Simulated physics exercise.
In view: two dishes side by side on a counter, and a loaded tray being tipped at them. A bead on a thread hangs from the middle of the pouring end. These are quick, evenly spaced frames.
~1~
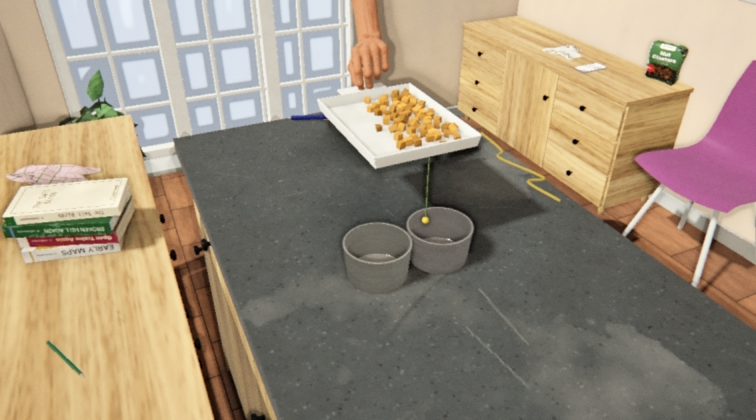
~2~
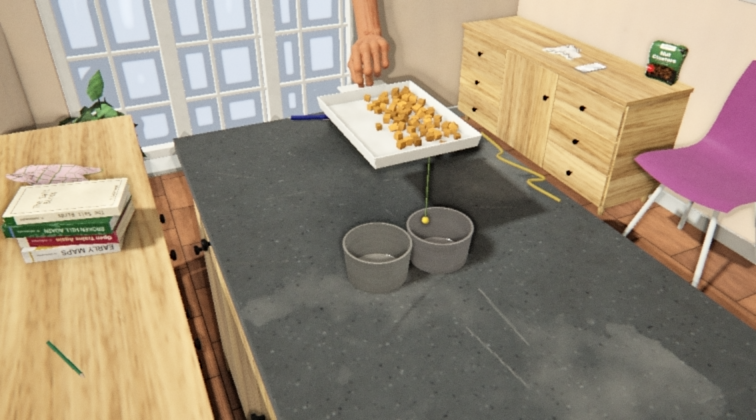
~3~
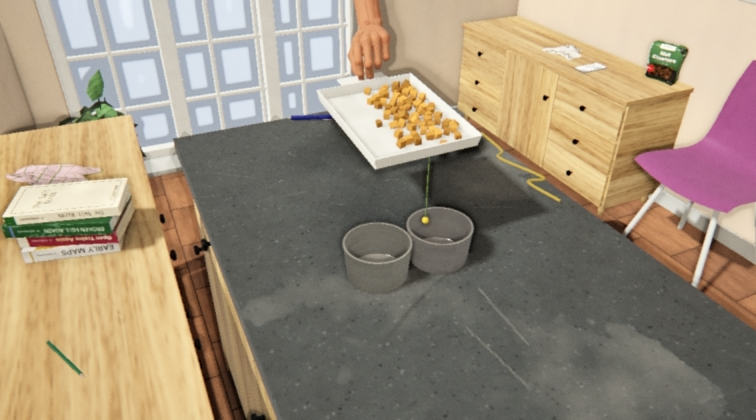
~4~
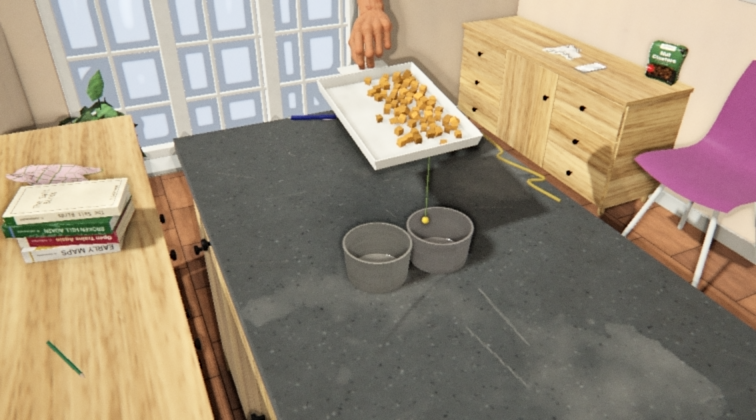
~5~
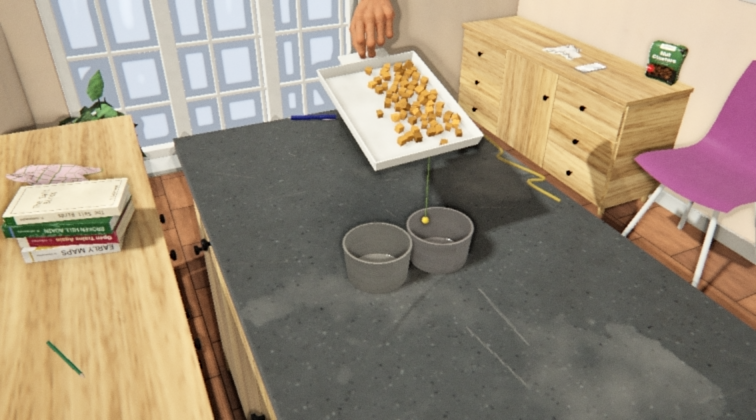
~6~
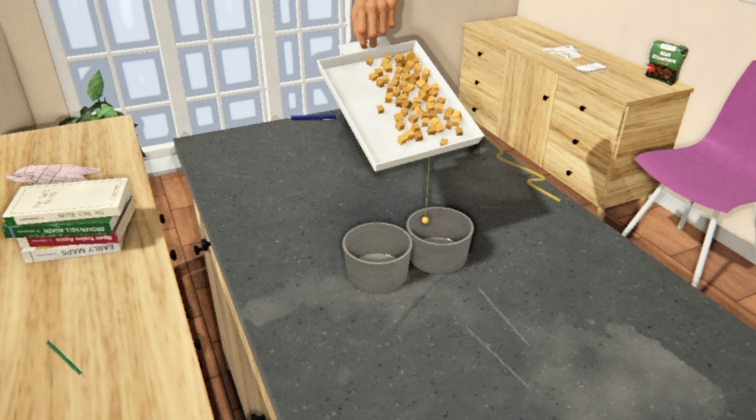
At first, a hand holds a white tray of golden-brown cubes nearly level above two grey dishes on a dark counter, a yellow bead hanging on a thread. Then the tray's held end rises, steepening its tilt toward the dishes, while the cubes shift slightly and spread across it.
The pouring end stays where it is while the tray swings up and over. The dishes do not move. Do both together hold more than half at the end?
The two hold under half of the load.
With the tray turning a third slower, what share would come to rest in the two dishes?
About 10 per cent.
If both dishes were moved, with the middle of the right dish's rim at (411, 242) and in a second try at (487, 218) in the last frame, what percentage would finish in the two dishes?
About 30 and 10 per cent.
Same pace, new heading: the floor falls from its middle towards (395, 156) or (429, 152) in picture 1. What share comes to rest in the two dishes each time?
Roughly 40 per cent, and 10 per cent.
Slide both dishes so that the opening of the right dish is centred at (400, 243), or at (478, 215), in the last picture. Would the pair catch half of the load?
One: Below a half. Two: The smaller part.
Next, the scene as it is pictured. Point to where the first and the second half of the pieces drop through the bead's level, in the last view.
At about (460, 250), then at (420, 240).
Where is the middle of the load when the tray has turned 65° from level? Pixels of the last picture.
Near (427, 132).
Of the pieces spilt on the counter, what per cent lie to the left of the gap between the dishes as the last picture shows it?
Close to 10 per cent.
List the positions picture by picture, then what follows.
In the first picture, corners of the pouring end at (376, 156) and (478, 134), level; middle of the load at (419, 117), croutons; left dish at (392, 274); right dish at (456, 255); bead on its thread at (426, 220).
In the second picture, corners of the pouring end at (376, 157) and (478, 134), level; middle of the load at (419, 115).
In the third picture, corners of the pouring end at (376, 158) and (479, 134), tipped barely, lowest at the left corner; middle of the load at (419, 111).
In the fourth picture, corners of the pouring end at (376, 159) and (479, 134), tipped a little, lowest at the left corner; middle of the load at (420, 105).
In the fifth picture, corners of the pouring end at (377, 161) and (480, 134), tipped clearly, lowest at the left corner; middle of the load at (421, 100).
In the sixth picture, corners of the pouring end at (377, 162) and (480, 134), tipped clearly, lowest at the left corner; middle of the load at (422, 94); left dish at (392, 274); right dish at (456, 255).
Soon after the last picture, tray tipped steeply; all on the tray.
A little later, tray tipped past a quarter turn; most on the tray; a small part outside both; a small part in the air.
Later still, tray tipped past a quarter turn; a small part in the left dish; a stray few in the right dish; most outside both.
By the end, tray tipped past a quarter turn; a small part in the left dish; a stray few in the right dish; most outside both.
